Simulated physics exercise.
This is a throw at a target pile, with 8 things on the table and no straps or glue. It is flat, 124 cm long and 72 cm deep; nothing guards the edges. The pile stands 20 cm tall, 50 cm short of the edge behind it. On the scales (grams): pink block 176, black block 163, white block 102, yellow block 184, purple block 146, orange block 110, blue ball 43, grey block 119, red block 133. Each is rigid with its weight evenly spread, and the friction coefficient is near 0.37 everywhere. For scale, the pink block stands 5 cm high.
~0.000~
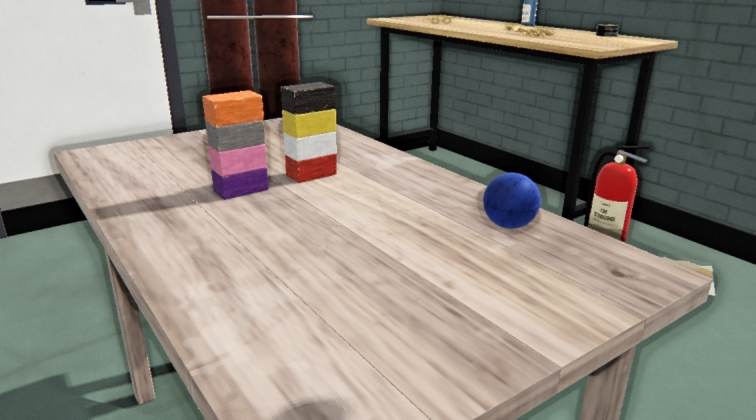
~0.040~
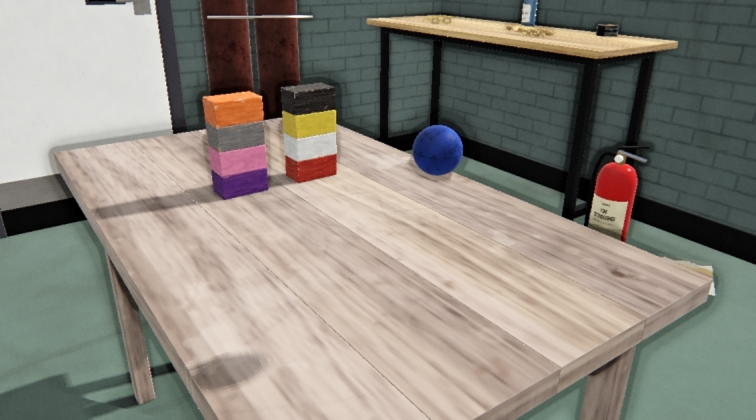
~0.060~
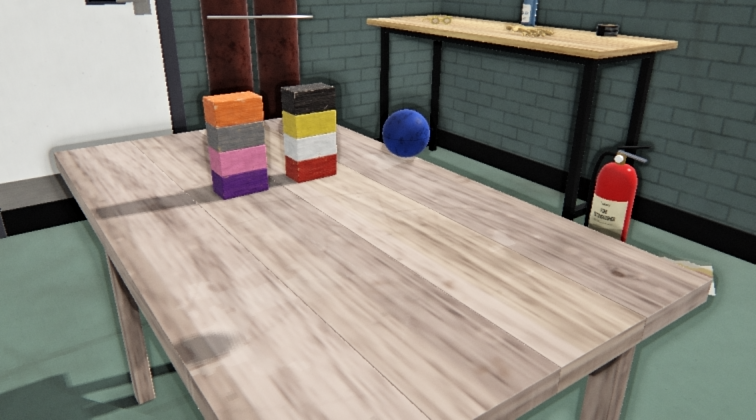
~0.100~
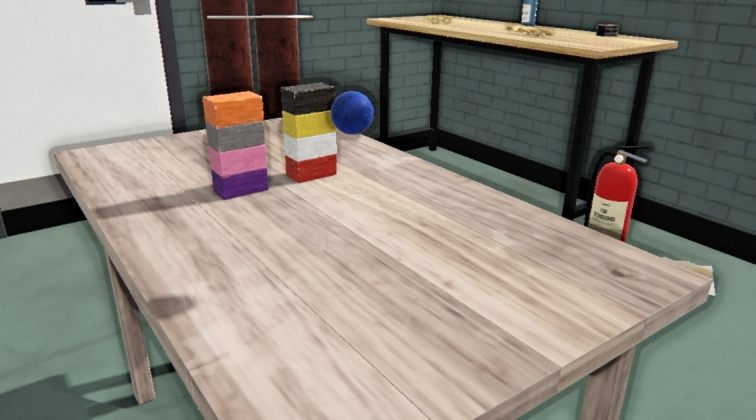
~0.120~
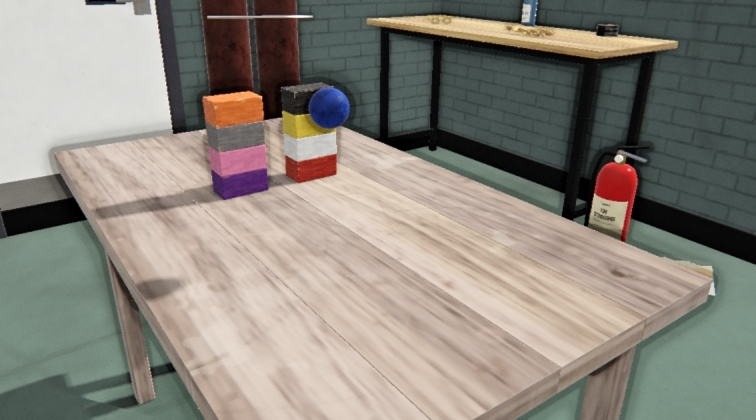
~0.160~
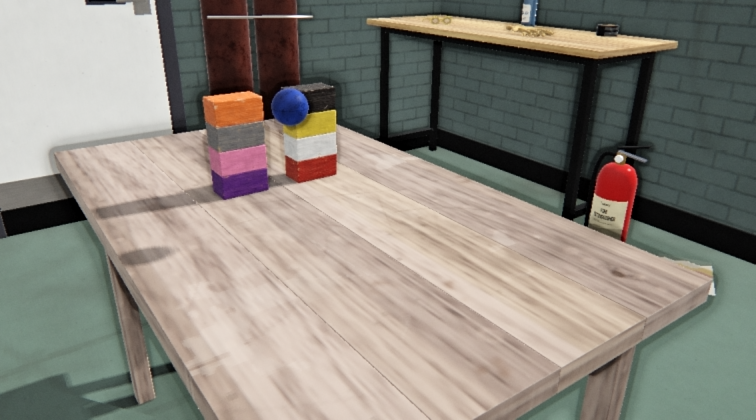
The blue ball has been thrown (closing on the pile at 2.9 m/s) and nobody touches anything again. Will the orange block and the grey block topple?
The orange block topples; the grey block topples.
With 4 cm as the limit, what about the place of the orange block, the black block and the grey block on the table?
The orange block gets shifted; the black block holds its spot; the grey block gets shifted.
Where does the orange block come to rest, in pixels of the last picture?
At about (214, 159).
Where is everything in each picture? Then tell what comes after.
Gap 62 cm; blue ball (512, 201); orange block (234, 108); grey block (236, 133), in the first picture.
Gap 51 cm; blue ball (438, 151); white block (310, 144), in the second picture.
Gap 45 cm; blue ball (406, 134); purple block (240, 180), in the third picture.
Gap 33 cm; blue ball (352, 113); pink block (238, 157), in the fourth picture.
Gap 28 cm; blue ball (329, 109); white block (310, 144), in the fifth picture.
Gap 16 cm; blue ball (290, 107); orange block (234, 109); grey block (236, 134), in the sixth picture.
Around 0.36 s, blue ball near (248, 170); orange block at 20° to upright near (225, 105); grey block at 20° to upright near (230, 129).
Around 0.56 s, blue ball near (255, 196); orange block on its side near (216, 144); grey block on its side near (225, 151).
Finally (1.0 s), on their side or leaning hard on the table, orange block and grey block; the other 6 still in place (within 4 cm). Final places as that camera would see them, orange block near (214, 159), grey block near (225, 167).
